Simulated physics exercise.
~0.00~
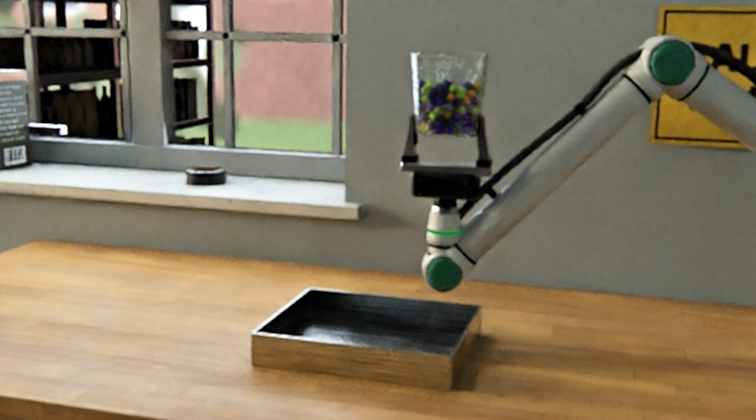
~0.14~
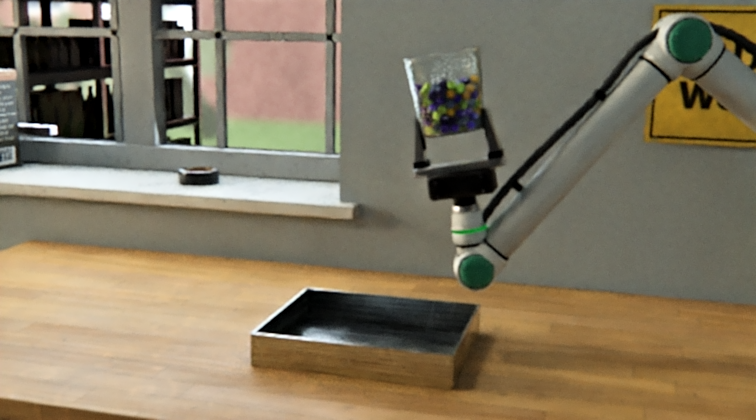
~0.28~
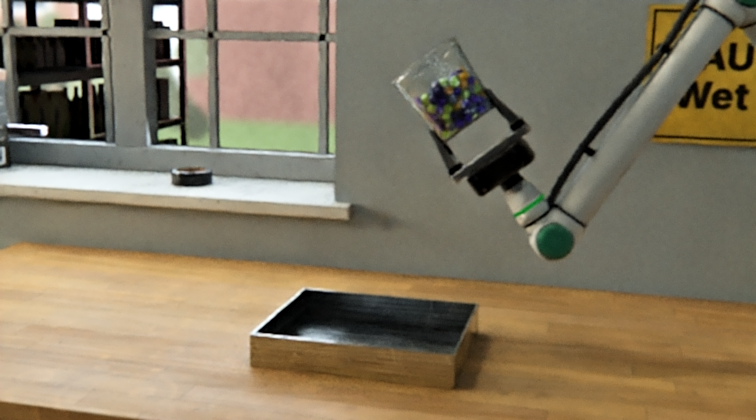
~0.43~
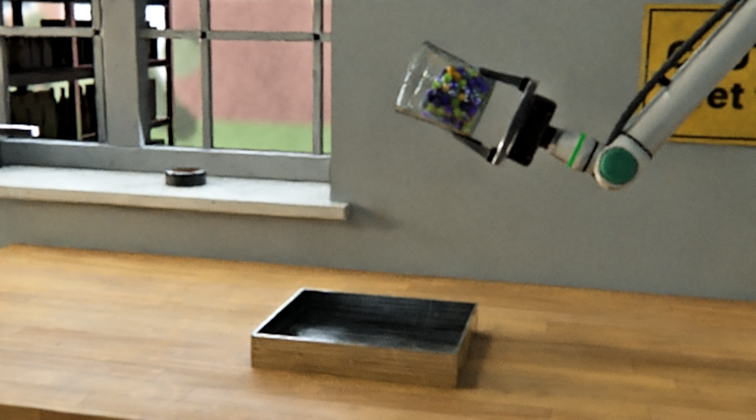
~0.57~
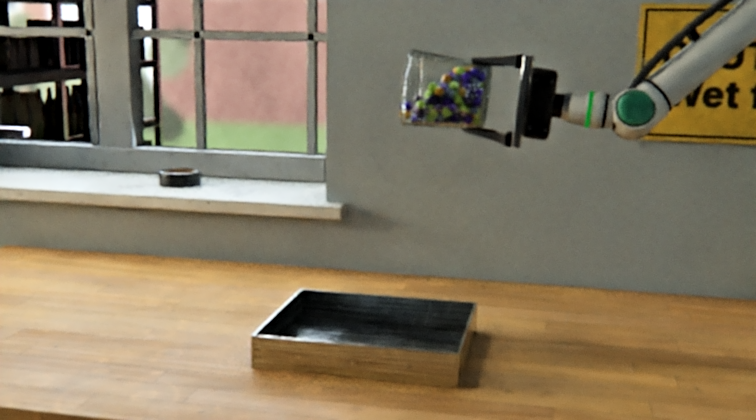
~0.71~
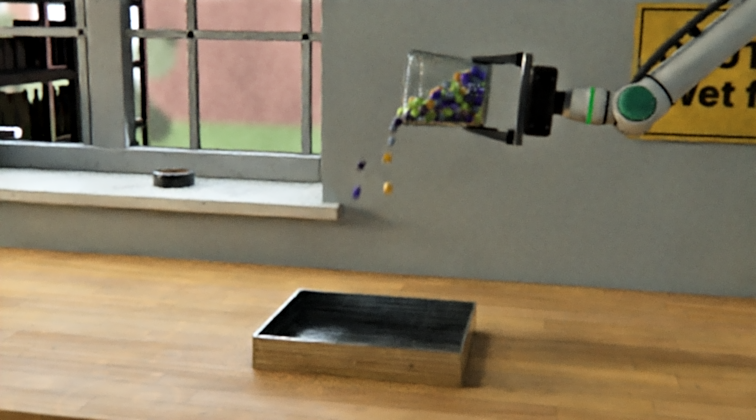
A robot arm held a clear beaker of colourful sweets above an open tray on a wooden table, gradually tilted it leftward until nearly sideways, and a few sweets dropped from its mouth.
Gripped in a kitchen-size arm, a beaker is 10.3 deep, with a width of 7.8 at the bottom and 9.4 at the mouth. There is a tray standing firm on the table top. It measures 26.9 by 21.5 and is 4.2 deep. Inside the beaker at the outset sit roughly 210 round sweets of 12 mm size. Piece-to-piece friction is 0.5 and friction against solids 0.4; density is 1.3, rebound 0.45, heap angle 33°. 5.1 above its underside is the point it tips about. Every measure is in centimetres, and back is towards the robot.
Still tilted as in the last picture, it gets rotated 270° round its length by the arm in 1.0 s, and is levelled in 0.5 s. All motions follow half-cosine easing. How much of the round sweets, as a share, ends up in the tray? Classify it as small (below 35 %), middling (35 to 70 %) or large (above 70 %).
Classified as middling.
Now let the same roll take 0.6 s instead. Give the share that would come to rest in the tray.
In that case around 35 percent.
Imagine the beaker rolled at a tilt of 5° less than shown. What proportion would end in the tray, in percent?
Estimate: Around 30 %.
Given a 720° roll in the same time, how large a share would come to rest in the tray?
Roughly 55 percent, then.
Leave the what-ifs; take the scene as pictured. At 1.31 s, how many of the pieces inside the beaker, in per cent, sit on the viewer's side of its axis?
Some 70 percent of the contents is nearer the viewer than the centre line.
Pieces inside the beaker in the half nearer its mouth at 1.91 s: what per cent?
40 percent or so.
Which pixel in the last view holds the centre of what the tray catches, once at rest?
Near pixel (335, 343).
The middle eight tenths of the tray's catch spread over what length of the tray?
I'd put it at around 18 cm.
After 1.31 s, tipped 86°, highest piece 39 above the table; 158 in the beaker, 27 in the tray, 1 on the table or floor, 20 in flight or on a rim.
After 1.91 s, tipped 56°, highest piece 37 above the table; 109 in the beaker, 91 in the tray, 2 on the table or floor, 4 in flight or on a rim.
After 2.41 s, upright, highest piece 38 above the table; 109 in the beaker, 94 in the tray, 3 on the table or floor.
After 3.11 s, upright, highest piece 38 above the table; 109 in the beaker, 94 in the tray, 3 on the table or floor.
At rest, 109 in the beaker, 94 in the tray, 3 on the table or floor. That is 46 % in the tray.
